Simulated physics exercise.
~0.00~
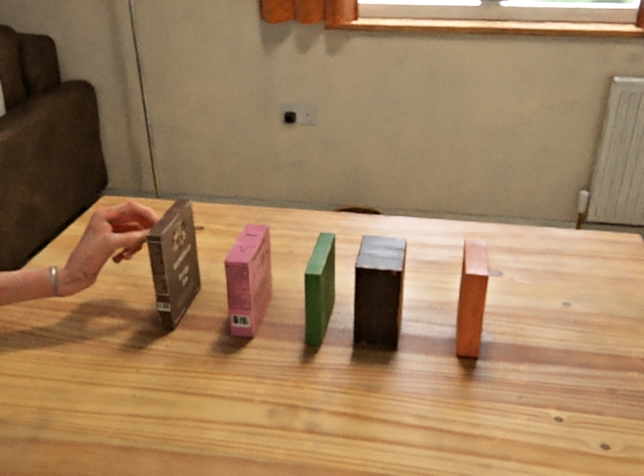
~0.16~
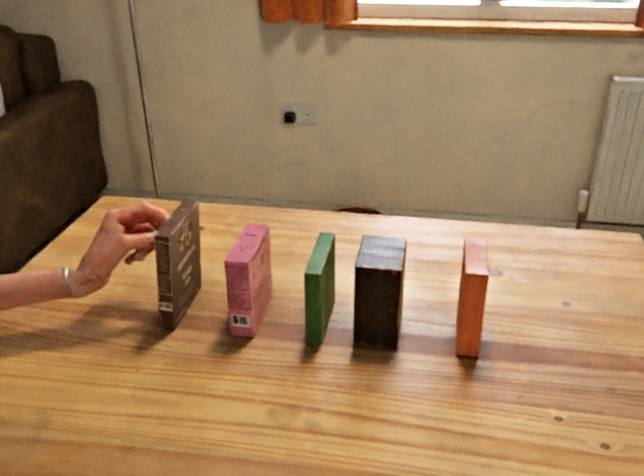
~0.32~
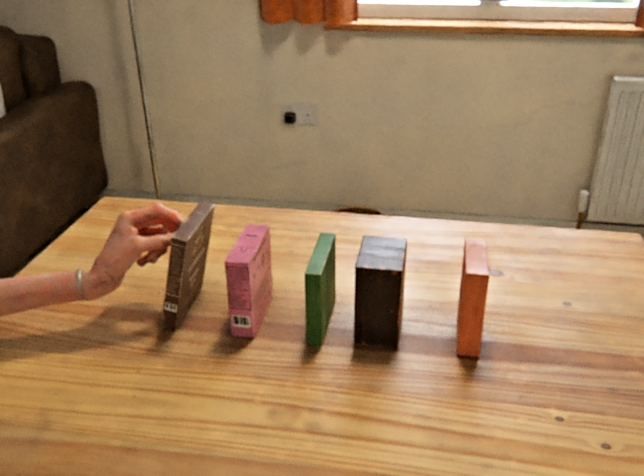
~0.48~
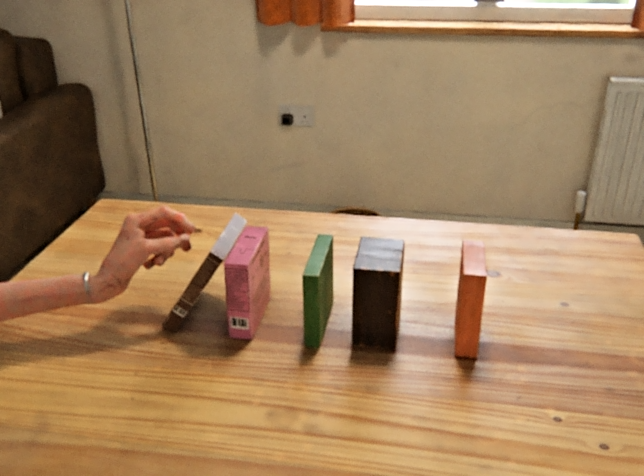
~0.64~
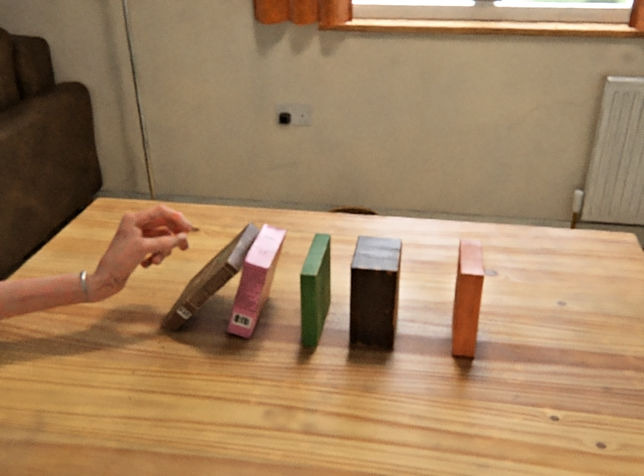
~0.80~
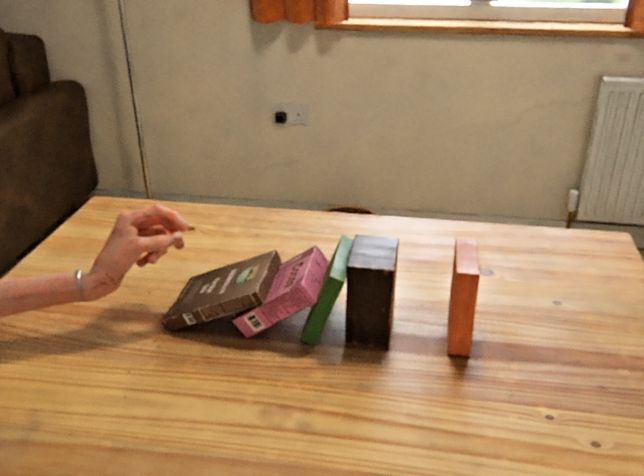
A dark brown packet stands at the left end of a spaced row on a wooden table, seen from the front and slightly above, with a pink packet, a green block, a thick black block and an orange board to its right. A hand at the left nudges the brown packet near its top until it tips rightward. The packet falls against the pink one, which begins to lean too. Both sink further, and the pink packet pushes the green block into a tilt against the black block. At the end the brown packet lies over against the steeply leaning pink one, the green block leans, and the black block and orange board still stand.
